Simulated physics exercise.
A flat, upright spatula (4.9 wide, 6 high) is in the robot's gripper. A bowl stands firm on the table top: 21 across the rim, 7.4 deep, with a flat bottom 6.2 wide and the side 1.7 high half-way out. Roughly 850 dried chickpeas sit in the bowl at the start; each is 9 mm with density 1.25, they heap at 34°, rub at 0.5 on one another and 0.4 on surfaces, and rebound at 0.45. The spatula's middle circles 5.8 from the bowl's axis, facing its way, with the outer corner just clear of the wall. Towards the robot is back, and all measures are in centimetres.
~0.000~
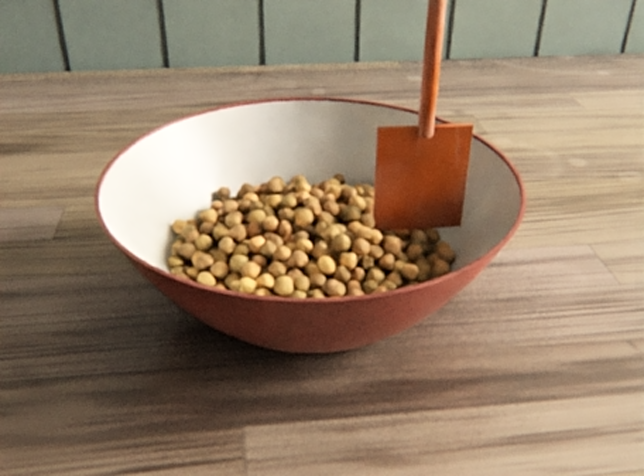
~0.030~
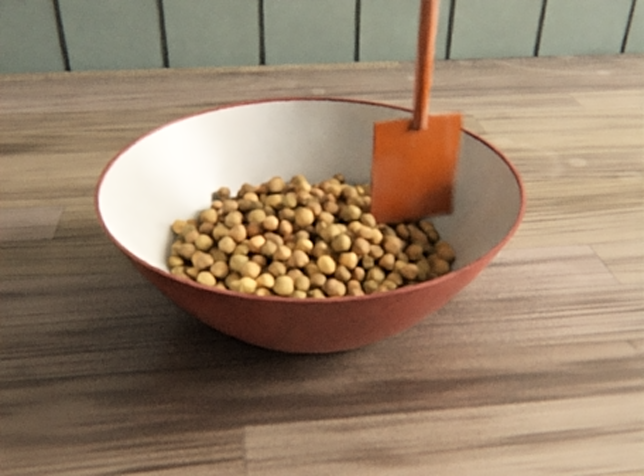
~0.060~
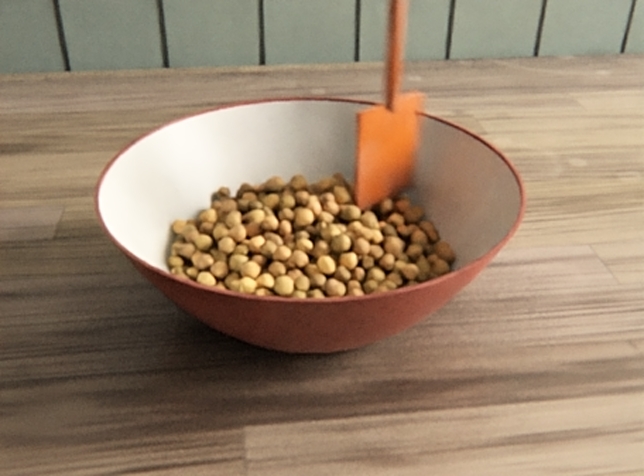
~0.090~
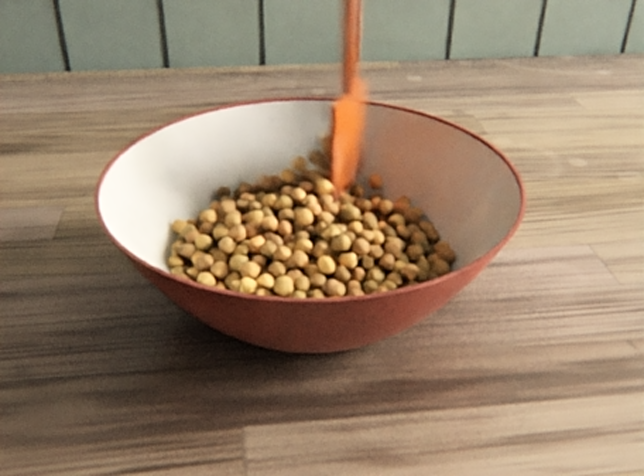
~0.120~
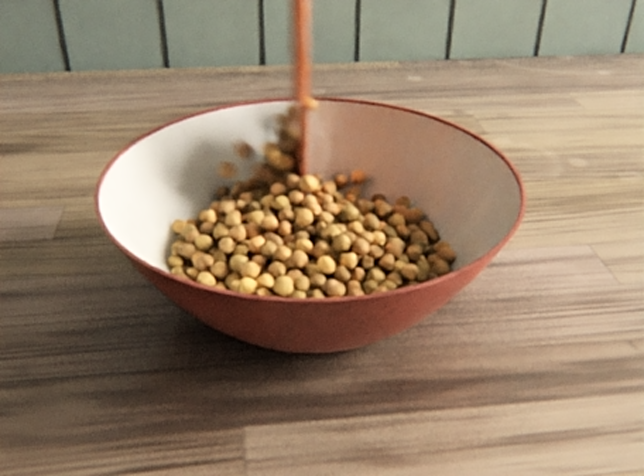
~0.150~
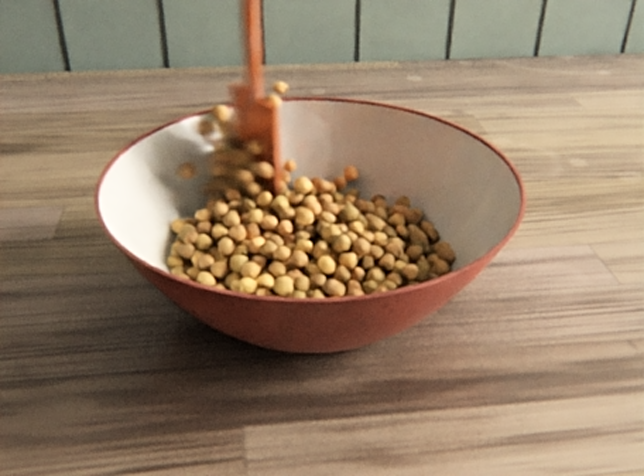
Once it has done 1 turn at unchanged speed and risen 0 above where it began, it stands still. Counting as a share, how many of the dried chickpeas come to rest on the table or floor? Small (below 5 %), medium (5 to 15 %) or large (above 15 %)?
It is medium.
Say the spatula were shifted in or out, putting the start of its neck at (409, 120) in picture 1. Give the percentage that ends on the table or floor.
It comes to around 20 percent.
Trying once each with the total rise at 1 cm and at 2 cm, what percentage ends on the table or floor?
I'd say some 5 per cent, and some 0 per cent.
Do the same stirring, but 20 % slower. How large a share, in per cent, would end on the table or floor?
My guess is about 5 per cent.
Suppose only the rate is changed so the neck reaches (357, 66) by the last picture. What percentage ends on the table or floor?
Roughly 0 percent of it.
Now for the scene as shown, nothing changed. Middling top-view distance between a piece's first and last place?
I'd put it at roughly 0 centimetres.
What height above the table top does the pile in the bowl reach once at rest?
6.0 cm, roughly.
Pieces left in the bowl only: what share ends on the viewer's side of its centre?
I'd put it at roughly 45 per cent.
After 0.25 s, 207° round, highest piece 10 above the table; 842 in the bowl, 8 in flight or on the tool.
After 0.35 s, 297° round, highest piece 12 above the table; 814 in the bowl, 5 on the table or floor, 31 in flight or on the tool.
After 0.60 s, 0° round, highest piece 6 above the table; 785 in the bowl, 62 on the table or floor, 3 in flight or on the tool.
After 1.30 s, 0° round, highest piece 6 above the table; 785 in the bowl, 65 on the table or floor.
In the end, 785 in the bowl, 65 on the table or floor. That is 8 % on the table or floor.
